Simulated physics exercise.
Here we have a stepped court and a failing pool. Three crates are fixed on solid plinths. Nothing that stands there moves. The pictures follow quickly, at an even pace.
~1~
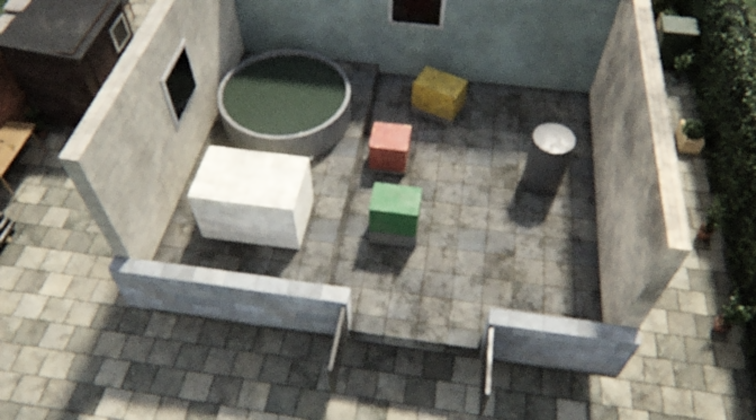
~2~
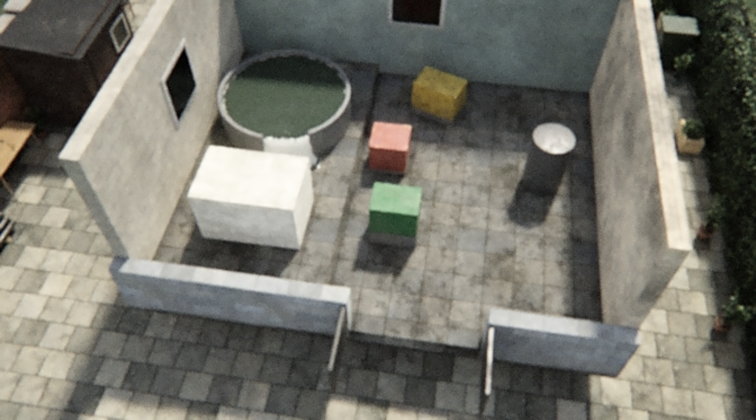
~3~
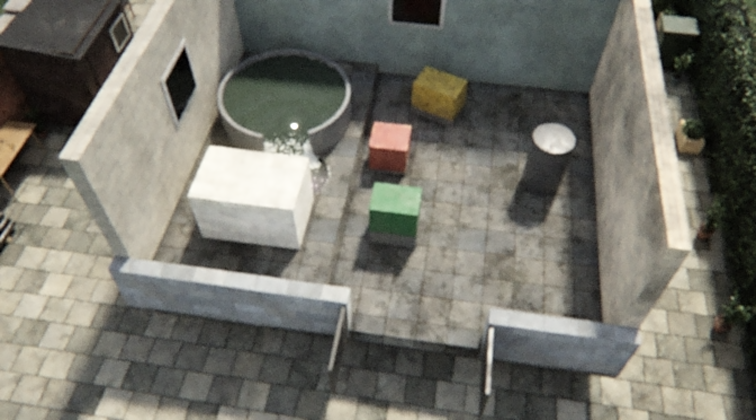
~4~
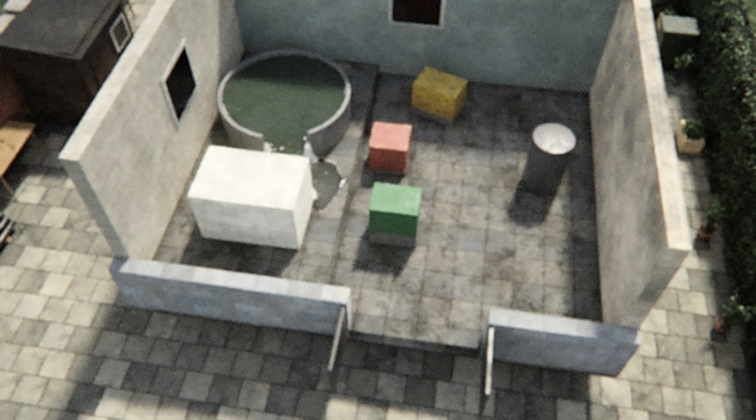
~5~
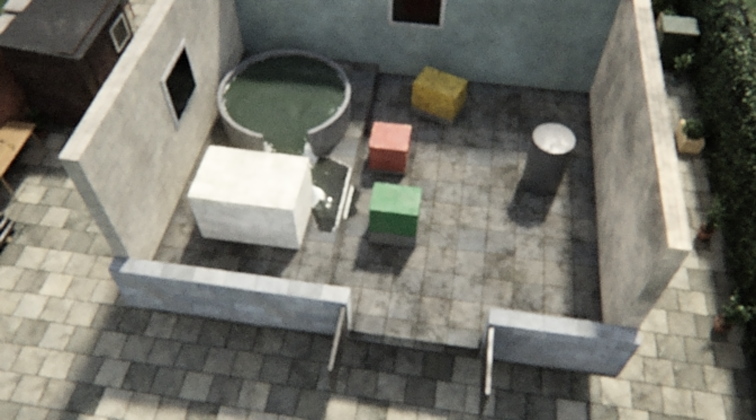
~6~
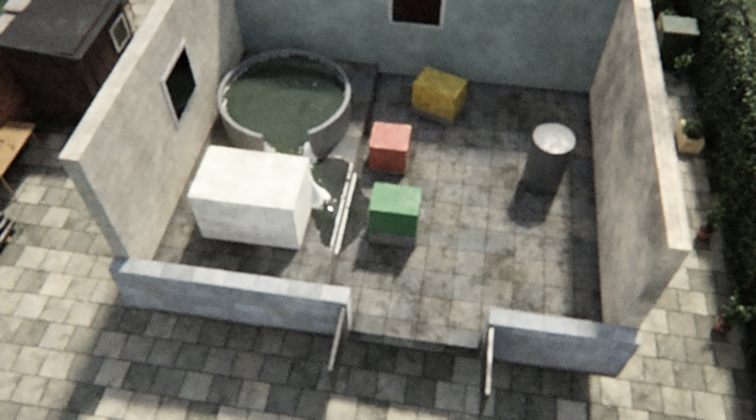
Water pours from the near side of a round tank in a walled, paved court, splashing behind a large white block, then spreads around the block's right side and runs forward between it and the red and green blocks.
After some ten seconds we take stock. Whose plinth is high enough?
One by one: The green crate escapes dry; the red crate is wetted; the yellow crate escapes dry.
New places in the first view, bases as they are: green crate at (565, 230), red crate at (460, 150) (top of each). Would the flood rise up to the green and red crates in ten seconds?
My reading: Green keeps dry, red is wetted.
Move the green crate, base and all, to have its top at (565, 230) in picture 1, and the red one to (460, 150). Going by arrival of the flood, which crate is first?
That is the one in red.
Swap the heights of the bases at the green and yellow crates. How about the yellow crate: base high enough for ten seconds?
My reading: Yellow crate stays dry.
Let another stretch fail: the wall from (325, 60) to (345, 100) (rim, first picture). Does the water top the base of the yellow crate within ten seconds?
Then: The yellow crate takes water.
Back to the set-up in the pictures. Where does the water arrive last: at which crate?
Last comes the yellow one.
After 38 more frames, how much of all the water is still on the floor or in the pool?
About 92 per cent.
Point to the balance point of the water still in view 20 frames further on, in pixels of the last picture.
Close to (309, 152).
A moment on, water covers 15 % of the floor; the green crate water round its plinth, the red crate water round its plinth, the yellow crate not reached.
Next, water covers 35 % of the floor; the green crate water round its plinth, the red crate water round its plinth, the yellow crate not reached.
Then, water covers 50 % of the floor; the green crate water round its plinth, the red crate water round its plinth, the yellow crate not reached.
Later, water covers 80 % of the floor; the green crate water round its plinth, the red crate water round its plinth, the yellow crate water round its plinth.
In the end, water covers 95 % of the floor; the green crate stayed above the water, the red crate was topped, the yellow crate stayed above the water.
